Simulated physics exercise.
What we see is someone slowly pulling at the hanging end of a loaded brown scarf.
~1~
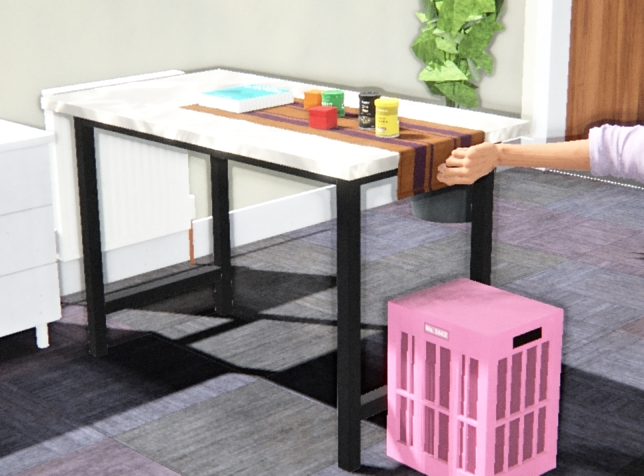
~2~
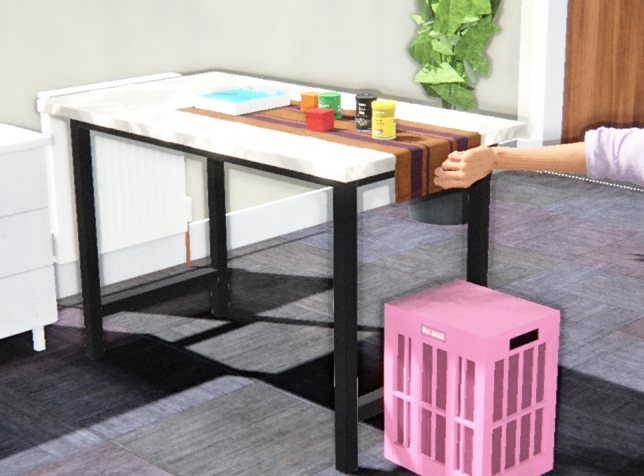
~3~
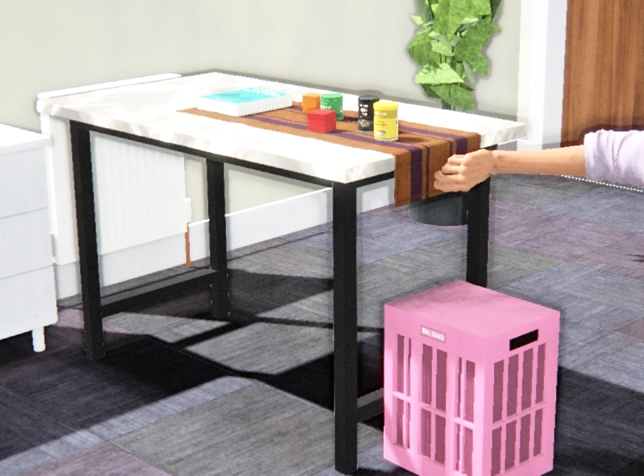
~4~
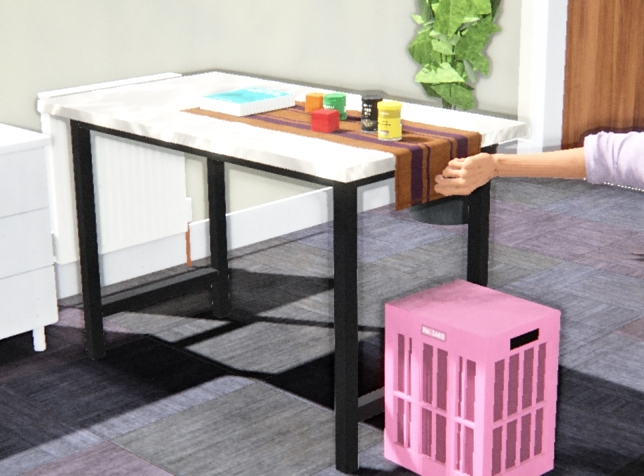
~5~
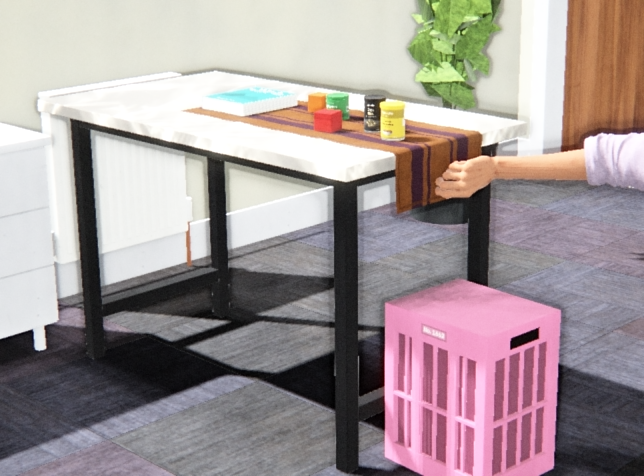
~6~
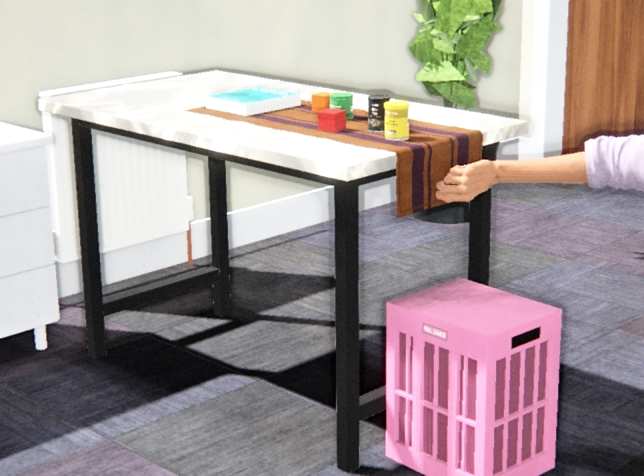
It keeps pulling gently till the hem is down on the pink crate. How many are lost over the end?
Over the edge go two.
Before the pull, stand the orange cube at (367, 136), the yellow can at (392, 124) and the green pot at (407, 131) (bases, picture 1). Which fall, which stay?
The orange cube falls; the yellow can is carried off; the green pot comes down.
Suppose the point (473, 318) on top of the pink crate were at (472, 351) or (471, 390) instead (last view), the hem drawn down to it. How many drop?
It would be 3 and 4.
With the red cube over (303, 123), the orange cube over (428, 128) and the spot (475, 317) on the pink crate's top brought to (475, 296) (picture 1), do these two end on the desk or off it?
The red cube remains up, the orange cube comes down.
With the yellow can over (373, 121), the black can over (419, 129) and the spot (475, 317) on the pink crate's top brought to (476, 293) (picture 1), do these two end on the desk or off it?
The yellow can stays on; the black can is carried off.
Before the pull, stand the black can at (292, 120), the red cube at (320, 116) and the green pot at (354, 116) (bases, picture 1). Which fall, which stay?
The black can remains up; the red cube stays on; the green pot stays on.
Early on, hem near (441, 268); yellow can gone.
Midway, hem on the crate; yellow can and black can gone.
Finally, hem on the crate; yellow can and black can gone. The desk loses two.
